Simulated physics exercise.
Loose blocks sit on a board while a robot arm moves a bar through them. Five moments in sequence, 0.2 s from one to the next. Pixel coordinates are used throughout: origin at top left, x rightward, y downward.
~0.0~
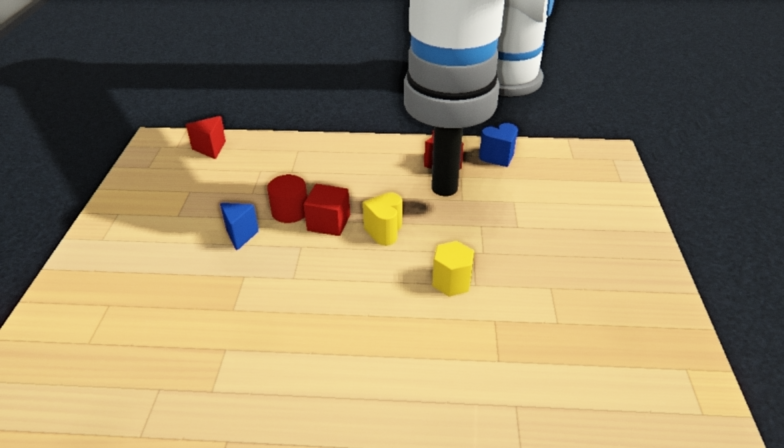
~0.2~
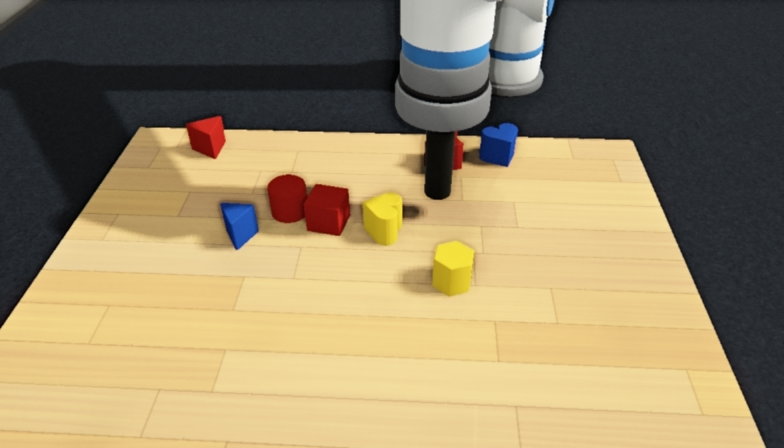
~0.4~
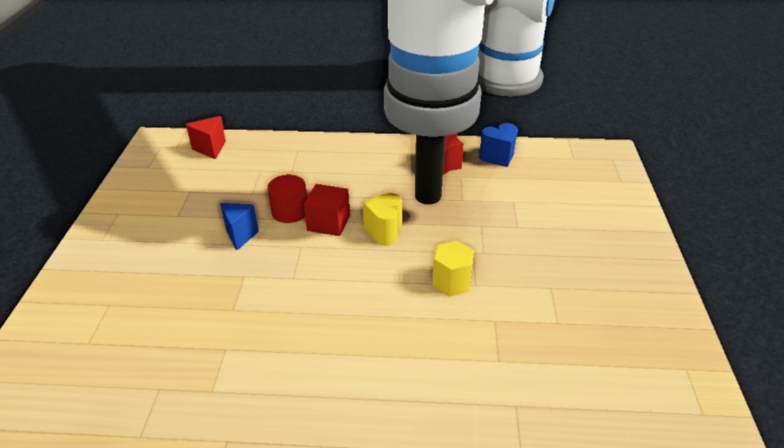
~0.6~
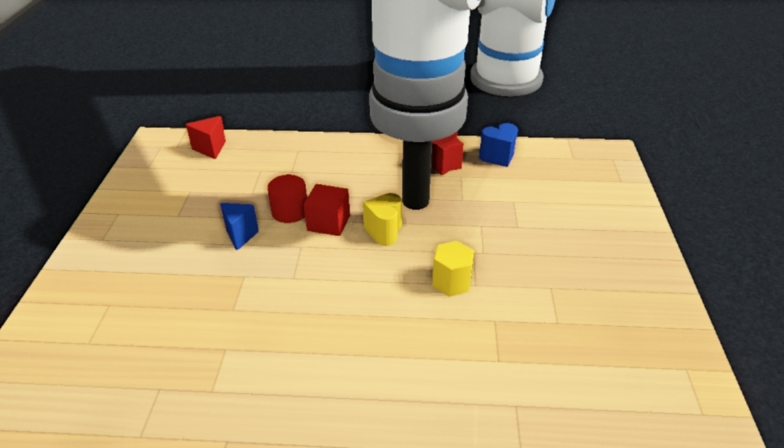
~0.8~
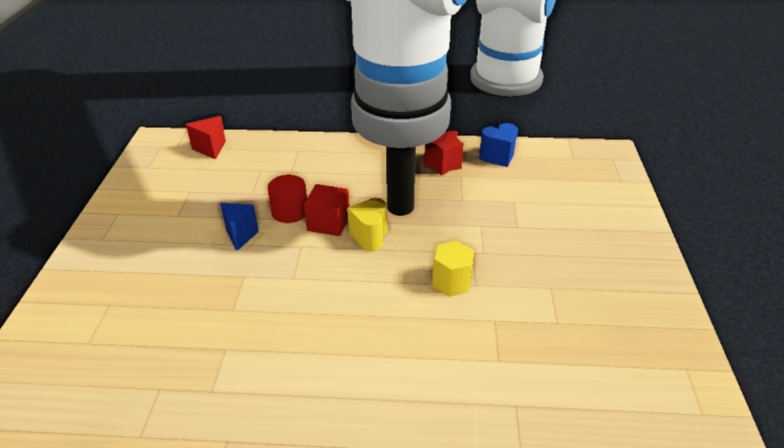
Robot arm sliding a black bar leftward across a wooden board of coloured blocks, then nudging a yellow heart block slightly left.
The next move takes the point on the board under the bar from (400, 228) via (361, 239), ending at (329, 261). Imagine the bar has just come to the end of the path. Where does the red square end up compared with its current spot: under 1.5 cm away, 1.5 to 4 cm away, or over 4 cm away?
Its final spot will lie within 1.5 cm of the current one.
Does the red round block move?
No, I don't think so.
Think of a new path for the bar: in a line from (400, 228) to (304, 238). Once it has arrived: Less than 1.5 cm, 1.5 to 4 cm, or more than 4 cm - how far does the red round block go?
From 1.5 to 4 cm.
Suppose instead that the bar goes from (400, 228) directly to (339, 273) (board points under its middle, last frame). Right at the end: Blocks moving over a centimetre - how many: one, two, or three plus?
Moved: 1.
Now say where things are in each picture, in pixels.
The first frame shows bar tip at (445, 189); block tops, red round block at (286, 185); red square at (326, 196); yellow heart at (384, 204).
The second frame shows bar at (438, 192); blocks unchanged.
The third frame shows bar at (428, 197); blocks unchanged.
The fourth frame shows bar at (416, 202); blocks unchanged.
The fifth frame shows bar at (401, 208); red round block at (286, 185); red square at (326, 196); yellow heart at (369, 210).
What follows on the original path. Halfway along, bar at (359, 219); red square at (323, 196), turned 15° clockwise; yellow heart at (331, 225), turned 25° anticlockwise.
At the end, bar at (327, 241); red round block in place; red square at (323, 196), turned 15° clockwise; yellow heart at (298, 242), turned 35° anticlockwise.
